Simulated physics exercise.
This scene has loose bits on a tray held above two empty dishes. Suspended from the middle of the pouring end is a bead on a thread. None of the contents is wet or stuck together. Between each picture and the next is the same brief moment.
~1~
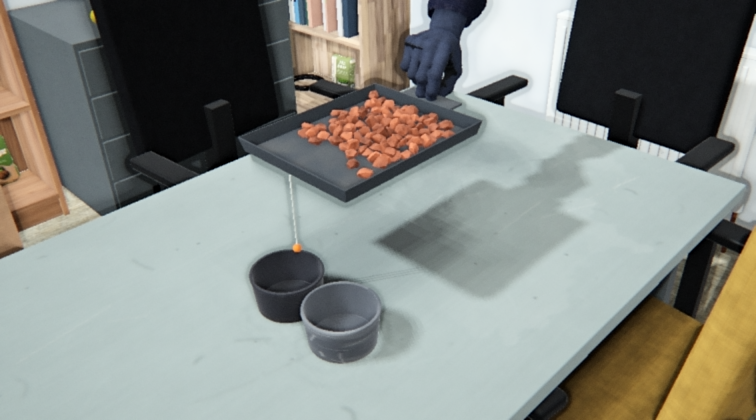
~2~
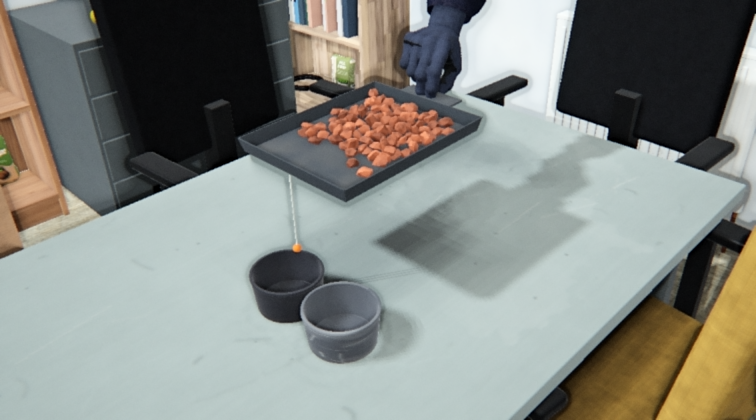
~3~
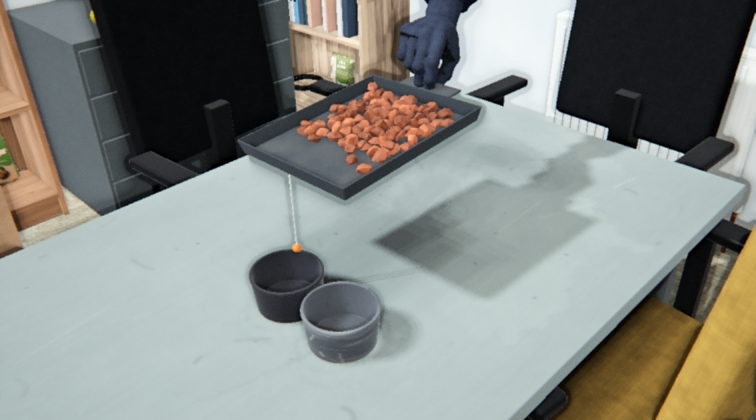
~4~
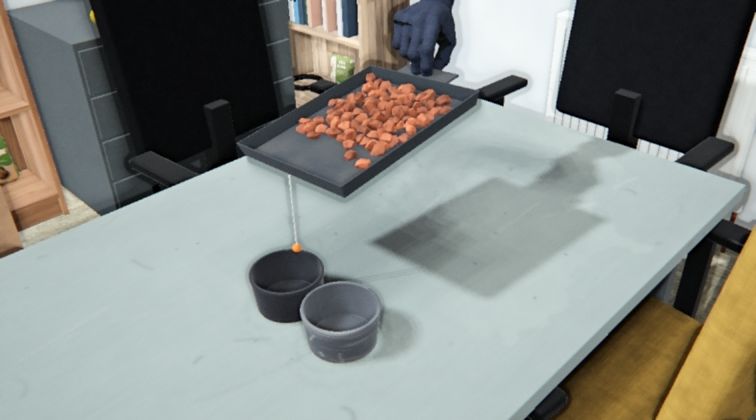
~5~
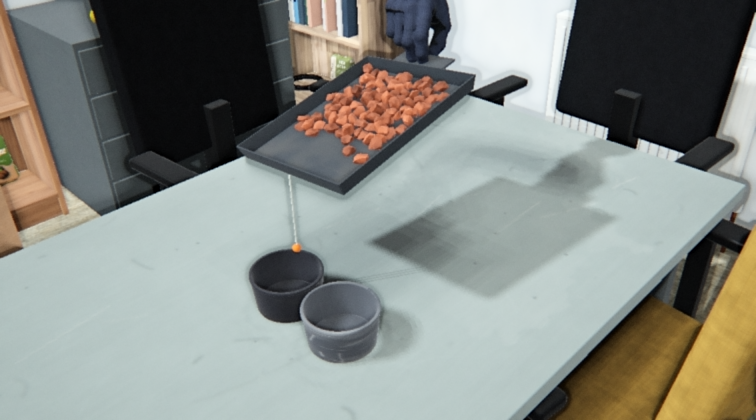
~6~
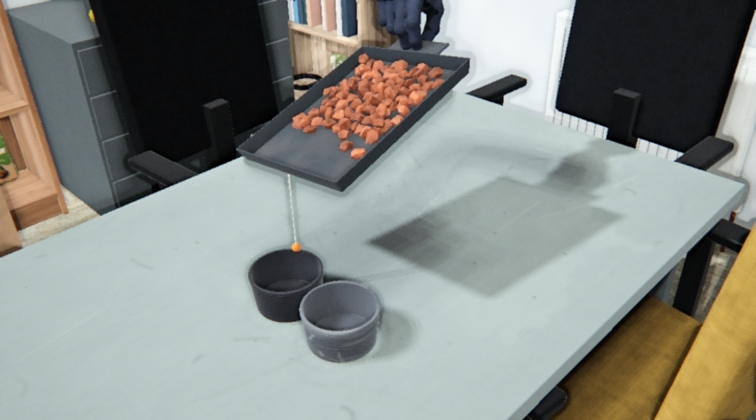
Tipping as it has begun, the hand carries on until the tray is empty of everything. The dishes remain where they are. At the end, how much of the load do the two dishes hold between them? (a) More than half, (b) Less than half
The answer is b.
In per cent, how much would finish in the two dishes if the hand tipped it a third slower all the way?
Roughly 10 percent.
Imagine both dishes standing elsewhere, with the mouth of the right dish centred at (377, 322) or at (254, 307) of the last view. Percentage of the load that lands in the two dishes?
First position: Some 0 %; second position: Some 10 %.
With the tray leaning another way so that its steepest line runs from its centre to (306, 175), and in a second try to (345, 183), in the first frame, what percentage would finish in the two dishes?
About 50 %, then 70 %.
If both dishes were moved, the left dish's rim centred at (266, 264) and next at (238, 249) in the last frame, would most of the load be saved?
The pair would catch the lesser share the first time and the greater share the second time.
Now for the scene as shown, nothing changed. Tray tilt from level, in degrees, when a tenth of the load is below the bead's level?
The angle is around 75°.
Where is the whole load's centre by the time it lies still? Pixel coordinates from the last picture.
Around (235, 273), give or take.
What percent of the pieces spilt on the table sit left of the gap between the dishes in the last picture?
Close to 100 in a hundred.
Soon after the last picture, tray tipped steeply; nearly all on the tray; a small part in the air.
A little later, tray tipped right over; about a third on the tray; a small part in the left dish; about half outside both; a small part in the air.
Later still, tray tipped past a quarter turn; a small part in the left dish; most outside both.
At rest, tray tipped past a quarter turn; none in the right dish; a small part in the left dish; most outside both.
